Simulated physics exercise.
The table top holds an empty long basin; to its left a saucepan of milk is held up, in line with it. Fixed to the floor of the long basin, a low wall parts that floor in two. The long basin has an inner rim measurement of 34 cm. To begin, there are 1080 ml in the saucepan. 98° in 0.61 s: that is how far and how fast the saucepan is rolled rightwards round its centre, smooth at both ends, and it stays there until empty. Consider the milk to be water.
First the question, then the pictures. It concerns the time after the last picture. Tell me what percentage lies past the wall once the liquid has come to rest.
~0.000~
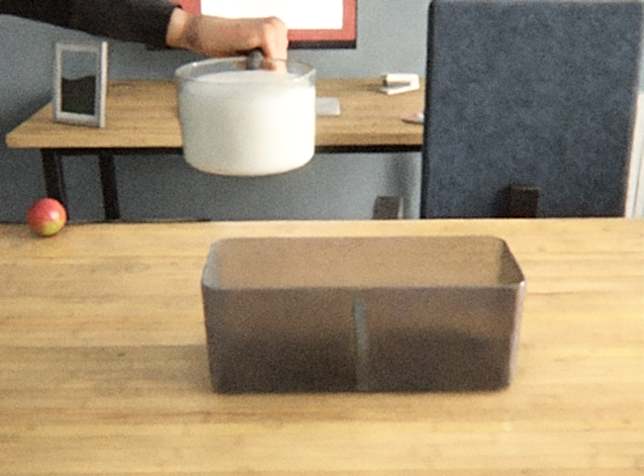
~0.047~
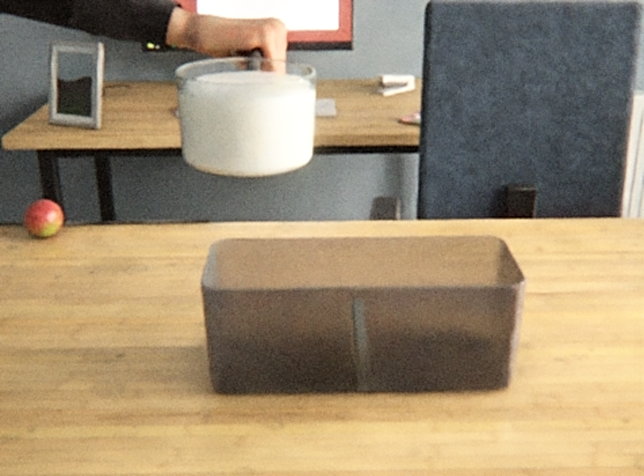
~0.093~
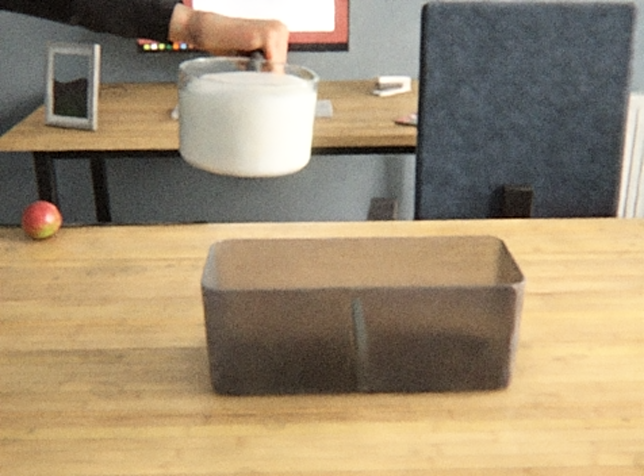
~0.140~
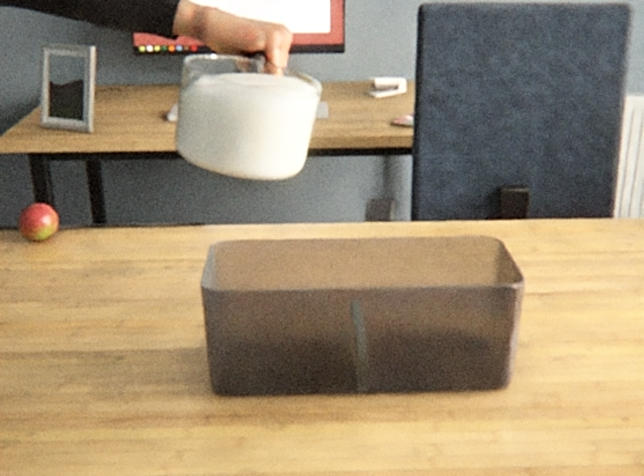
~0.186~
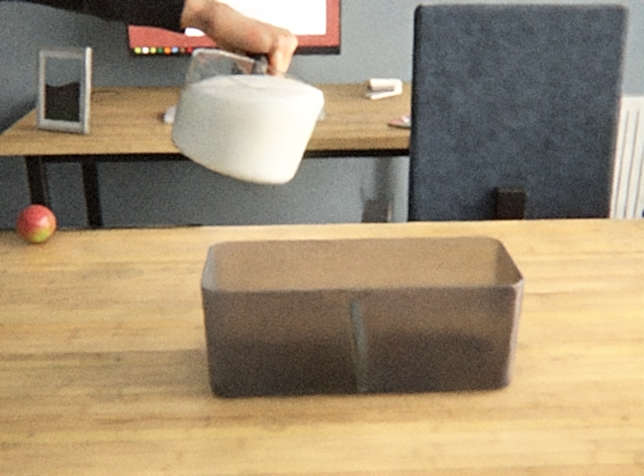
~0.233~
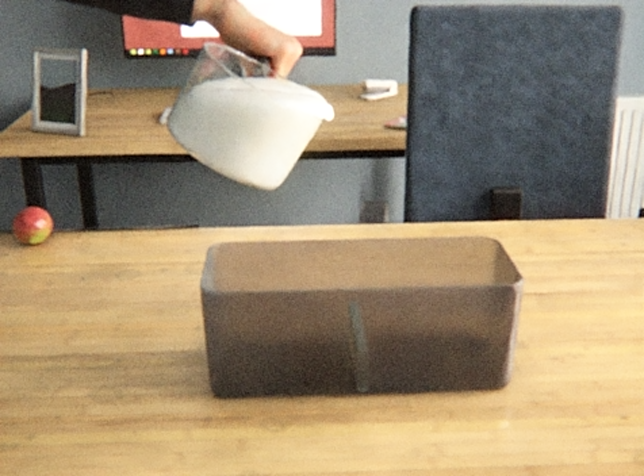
Some 83 per cent.
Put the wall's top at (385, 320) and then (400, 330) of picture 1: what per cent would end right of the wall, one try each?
Respectively close to 45 and 30 %.
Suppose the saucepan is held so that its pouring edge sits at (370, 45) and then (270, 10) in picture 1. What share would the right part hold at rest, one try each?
85 per cent first, 55 per cent second.
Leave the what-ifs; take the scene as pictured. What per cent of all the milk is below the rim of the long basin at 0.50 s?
Around 14 percent.
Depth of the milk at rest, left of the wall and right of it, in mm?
Left about 8 mm, right about 42 mm.
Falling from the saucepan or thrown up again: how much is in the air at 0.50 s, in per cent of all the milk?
It comes to about 42 percent.
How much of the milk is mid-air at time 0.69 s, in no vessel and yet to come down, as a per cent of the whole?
In-air share: About 14 %.
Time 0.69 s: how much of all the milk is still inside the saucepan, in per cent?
Around 12 percent of it.
By 0.50 s the tilt is 90° and 44 per cent is still to pour, 0 is left of the wall and 14 right of it.
By 0.69 s the tilt is 98° and 13 per cent is still to pour, 8 is left of the wall and 66 right of it.
By 0.89 s the tilt is 98° and 4 per cent is still to pour, 11 is left of the wall and 80 right of it.
By 1.11 s the tilt is 98° and 1 per cent is still to pour, 13 is left of the wall and 85 right of it.
At rest 16 per cent lies left of the wall, 83 right of it and 0 outside.
